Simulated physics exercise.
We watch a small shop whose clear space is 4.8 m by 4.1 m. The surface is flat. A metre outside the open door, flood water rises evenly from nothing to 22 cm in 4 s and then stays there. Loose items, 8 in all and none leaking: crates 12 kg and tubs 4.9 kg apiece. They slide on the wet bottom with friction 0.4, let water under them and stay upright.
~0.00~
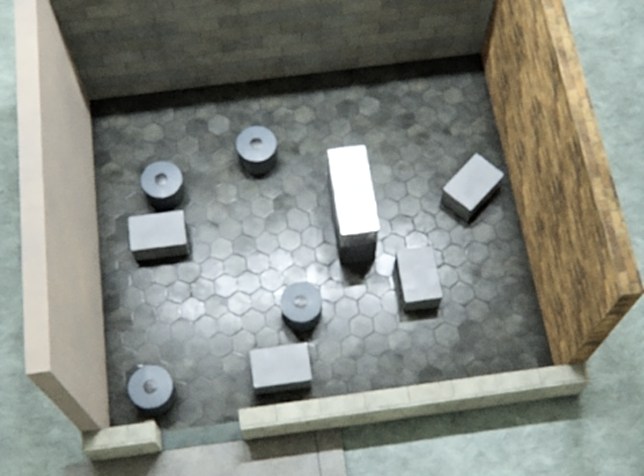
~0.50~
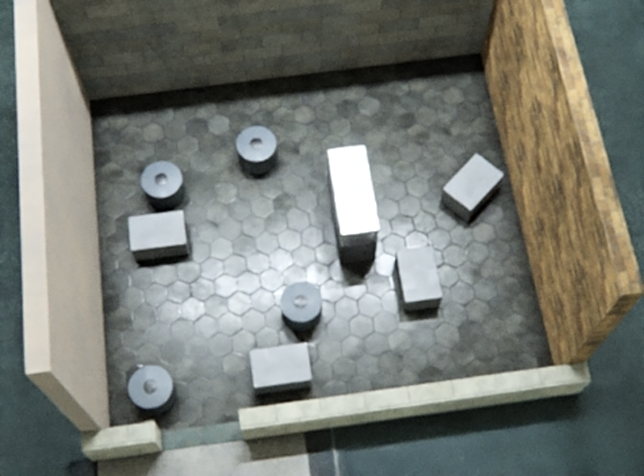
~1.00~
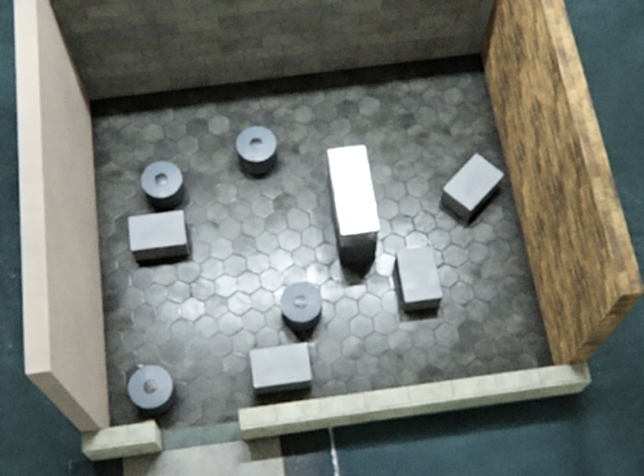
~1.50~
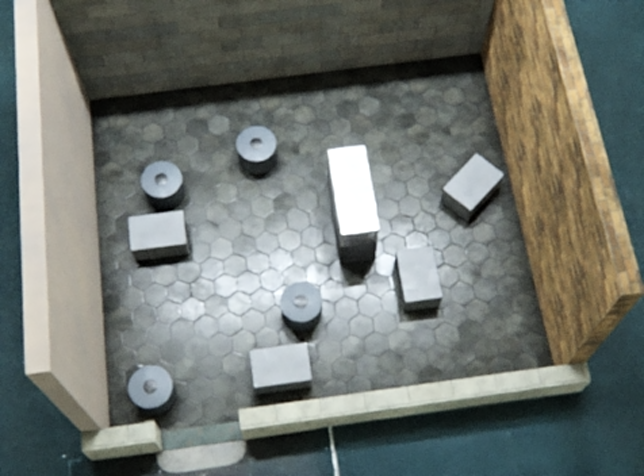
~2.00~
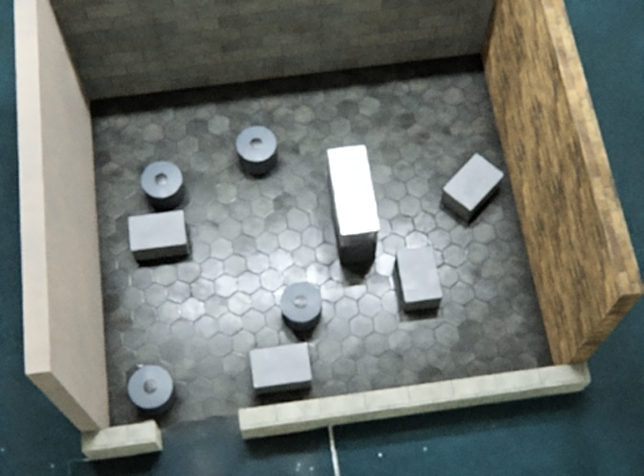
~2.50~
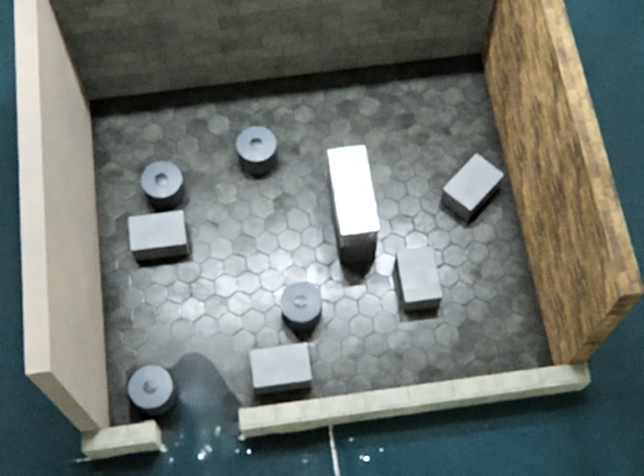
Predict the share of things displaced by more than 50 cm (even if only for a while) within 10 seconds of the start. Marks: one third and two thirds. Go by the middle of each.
Share: From one to two thirds.
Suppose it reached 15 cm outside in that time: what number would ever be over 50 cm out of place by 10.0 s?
In that case 3 of them.
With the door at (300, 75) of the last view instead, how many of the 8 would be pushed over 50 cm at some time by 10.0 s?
Then 4.
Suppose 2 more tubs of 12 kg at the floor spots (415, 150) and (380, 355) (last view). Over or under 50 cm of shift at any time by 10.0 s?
In turn: Short of it, short of it.
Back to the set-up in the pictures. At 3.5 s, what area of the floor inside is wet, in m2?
About 2.5 m2.
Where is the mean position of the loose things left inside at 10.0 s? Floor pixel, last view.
At about (345, 215).
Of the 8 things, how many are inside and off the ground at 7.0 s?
At that moment 4.
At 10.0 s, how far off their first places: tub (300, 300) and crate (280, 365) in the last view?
In that order: 0 cm, 0 cm.
After 3.5 s 0 of 8 are over 50 cm from their spots; 0 afloat.
After 4.5 s 1 of 8 are over 50 cm from their spots; 0 afloat.
After 7.0 s 4 of 8 are over 50 cm from their spots; 4 afloat.
After 10.0 s 4 of 8 are over 50 cm from their spots, and 4 have been at some point; 4 afloat.
